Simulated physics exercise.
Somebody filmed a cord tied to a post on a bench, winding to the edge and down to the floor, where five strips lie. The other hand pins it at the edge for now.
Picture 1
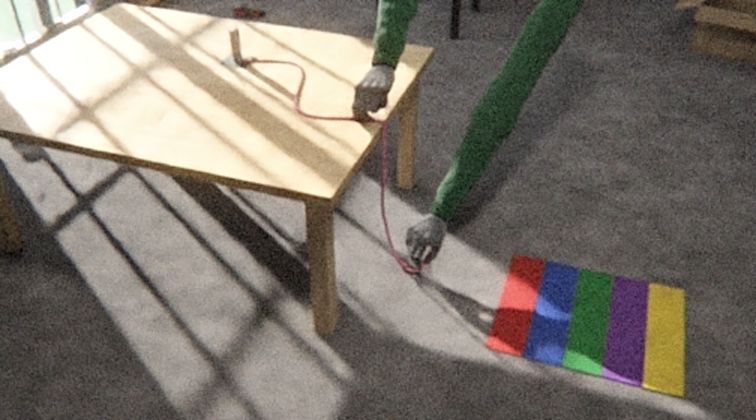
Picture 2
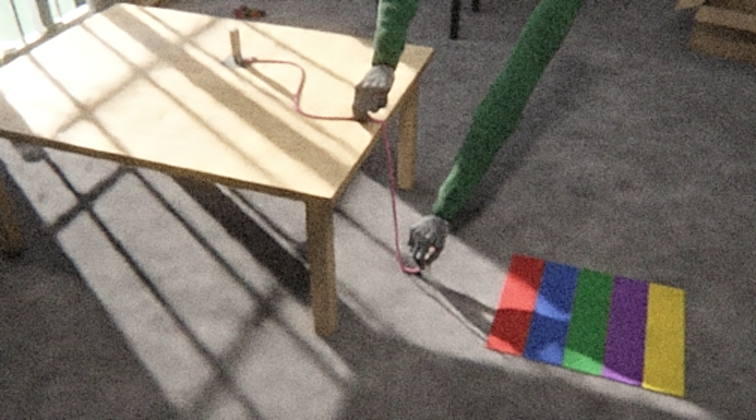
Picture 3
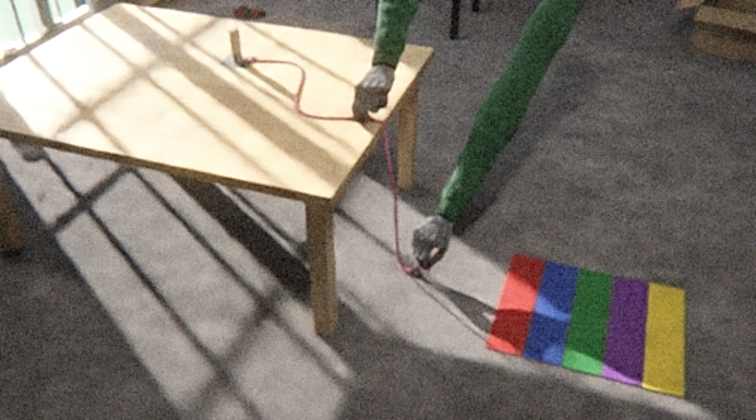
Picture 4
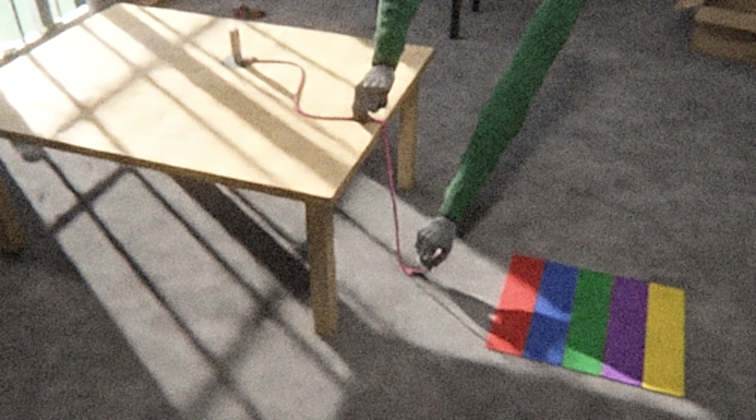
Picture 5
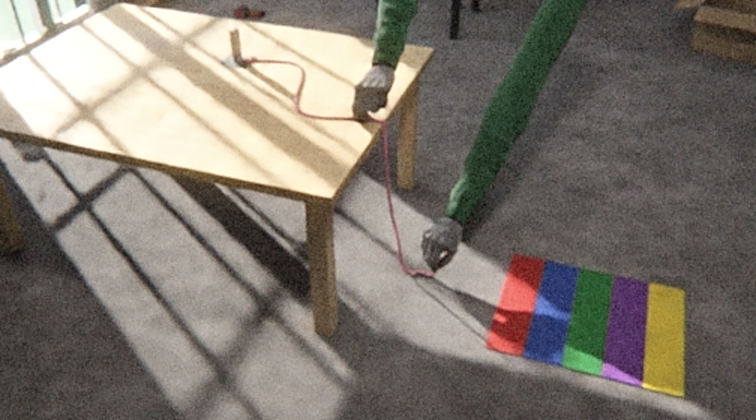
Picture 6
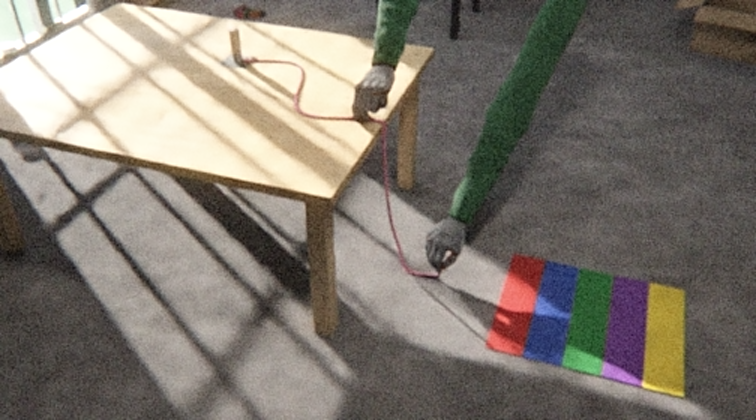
A grey hand at the end of a green sleeve inches rightward above a grey carpet, drawing the lower end of a thin red cord slightly with it, seen from a fixed raised viewpoint. The cord runs from a small post across a sunlit pale wooden table, where another grey hand stays at the edge. Red, blue, green, purple and yellow strips lie still at right.
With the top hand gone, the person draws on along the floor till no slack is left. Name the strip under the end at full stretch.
The end stops over the green strip.
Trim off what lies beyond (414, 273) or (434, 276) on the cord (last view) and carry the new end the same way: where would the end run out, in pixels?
Try by try, around (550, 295) and (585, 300).
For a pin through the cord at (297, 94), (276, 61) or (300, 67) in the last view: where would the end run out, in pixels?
About (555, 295), (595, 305) and (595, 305).
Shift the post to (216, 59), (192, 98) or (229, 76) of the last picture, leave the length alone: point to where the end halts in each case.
Near (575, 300), (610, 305) and (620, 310).
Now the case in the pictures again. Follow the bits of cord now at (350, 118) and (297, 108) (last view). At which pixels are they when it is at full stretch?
At (412, 131), then (365, 100).
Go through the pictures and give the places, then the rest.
In the first frame, end (422, 264); red (508, 333); blue (546, 342); green (584, 351); purple (623, 361); yellow (664, 371).
In the second frame, end (425, 265); cord through (277, 61) (300, 85) (312, 116) (384, 128) (393, 197) (398, 254).
In the third frame, end (428, 265).
In the fourth frame, end (432, 266); cord through (277, 61) (300, 85) (312, 116) (384, 128) (393, 197) (399, 254).
In the fifth frame, end (438, 268).
In the sixth frame, end (441, 268); cord through (277, 61) (300, 85) (312, 116) (384, 128) (387, 196) (401, 254).
Early on, end near (543, 291); over blue.
Midway, end near (581, 300); over green.
At the end of the slack, end near (603, 305); over green. It gets as far as the green strip.
